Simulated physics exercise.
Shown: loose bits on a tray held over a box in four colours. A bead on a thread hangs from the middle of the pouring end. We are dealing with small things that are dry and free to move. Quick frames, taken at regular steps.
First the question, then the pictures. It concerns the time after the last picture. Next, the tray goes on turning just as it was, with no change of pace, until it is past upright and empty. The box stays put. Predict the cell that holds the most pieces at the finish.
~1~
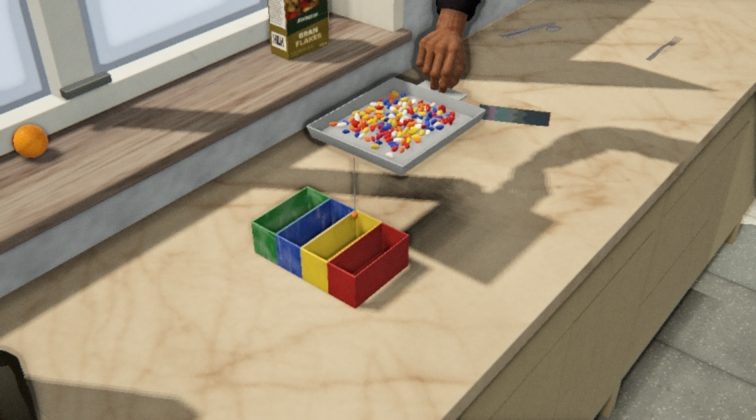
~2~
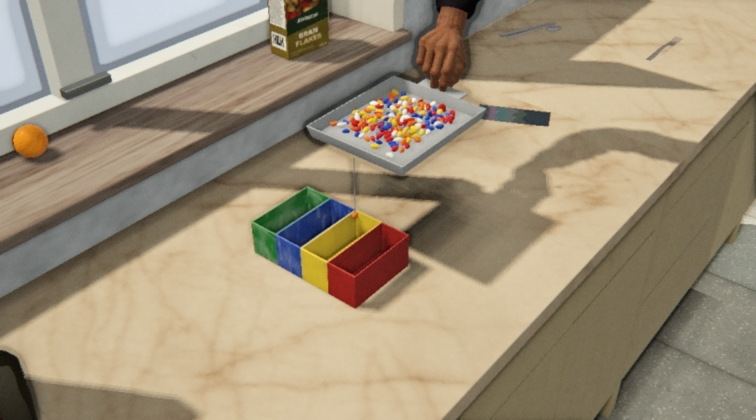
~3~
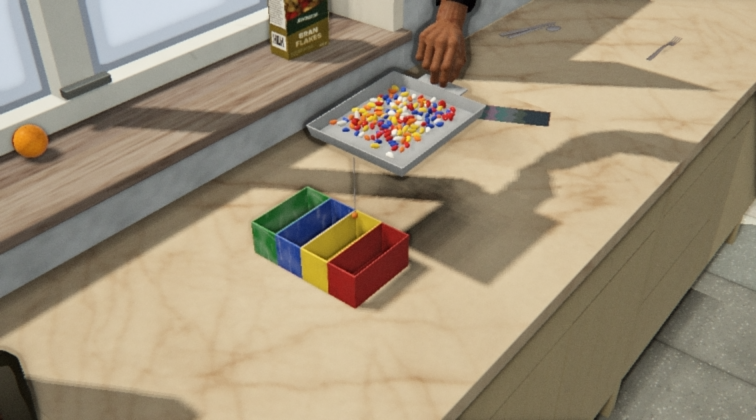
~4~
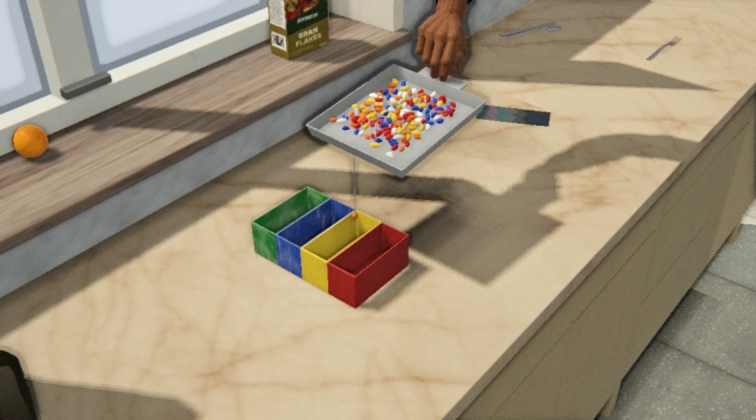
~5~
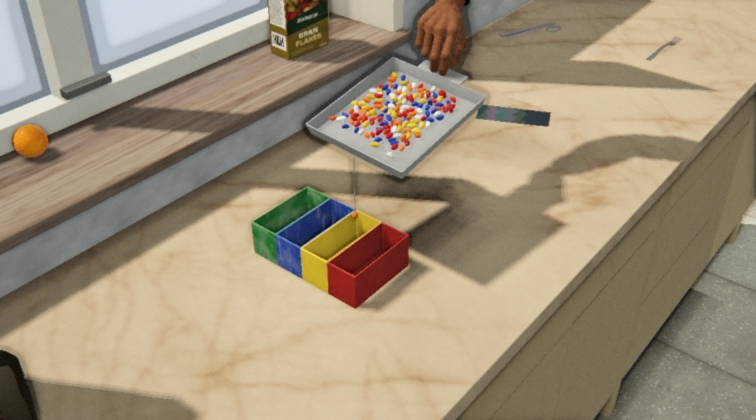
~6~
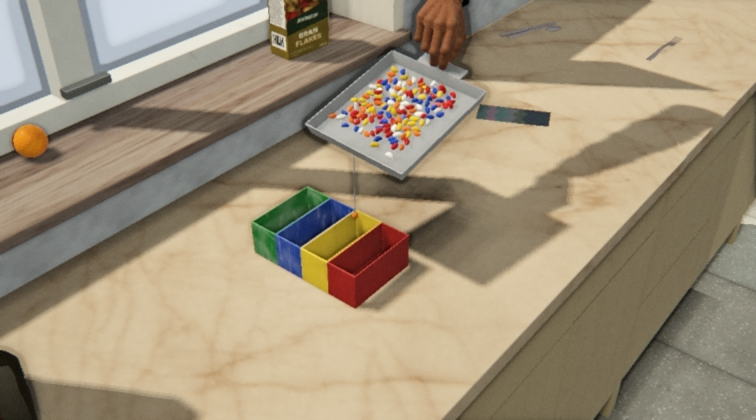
I predict the red cell.
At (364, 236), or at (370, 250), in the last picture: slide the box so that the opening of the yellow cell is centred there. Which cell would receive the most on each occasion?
So the first one goes to the red cell and the second to the cell in yellow.
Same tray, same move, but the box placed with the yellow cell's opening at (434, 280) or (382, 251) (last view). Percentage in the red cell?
Close to 0 in a hundred, then close to 10 in a hundred.
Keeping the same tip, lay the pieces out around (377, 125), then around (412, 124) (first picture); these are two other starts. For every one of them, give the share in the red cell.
Try 1: 40 %; try 2: 50 %.
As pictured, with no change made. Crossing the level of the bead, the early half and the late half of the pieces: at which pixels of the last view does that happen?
(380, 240) first, (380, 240) later.
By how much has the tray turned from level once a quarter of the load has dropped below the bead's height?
It is at around 95 degrees by then.
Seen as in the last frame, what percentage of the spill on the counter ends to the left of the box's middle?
10 %, roughly.
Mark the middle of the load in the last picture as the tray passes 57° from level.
(383, 140).
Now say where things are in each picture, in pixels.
In the first picture, corners of the pouring end at (312, 126) and (402, 164), level; middle of the load at (397, 120), jelly beans; bead on its thread at (355, 215); green cell at (265, 241); blue cell at (289, 254); yellow cell at (315, 268); red cell at (342, 282).
In the second picture, corners of the pouring end at (312, 126) and (402, 164), level; middle of the load at (397, 119).
In the third picture, corners of the pouring end at (311, 125) and (402, 165), tipped barely, lowest at the right corner; middle of the load at (397, 116).
In the fourth picture, corners of the pouring end at (311, 124) and (401, 167), tipped a little, lowest at the right corner; middle of the load at (397, 113).
In the fifth picture, corners of the pouring end at (311, 124) and (401, 169), tipped a little, lowest at the right corner; middle of the load at (397, 109).
In the sixth picture, corners of the pouring end at (310, 123) and (401, 170), tipped a little, lowest at the right corner; middle of the load at (397, 106); green cell at (265, 241); blue cell at (289, 254); yellow cell at (315, 268); red cell at (342, 282).
Soon after the last picture, tray tipped steeply; nearly all on the tray; a stray few in the red cell; a stray few falling or outside the box.
A little later, tray tipped right over; about a third on the tray; a small part in the red cell; a stray few in the yellow cell; a stray few in the blue cell; about half falling or outside the box.
Later still, tray tipped past a quarter turn; about half in the red cell; a small part in the yellow cell; a stray few in the blue cell; about half falling or outside the box.
At rest, tray tipped past a quarter turn; about half in the red cell; a small part in the yellow cell; a stray few in the blue cell; none in the green cell; about half outside the box.
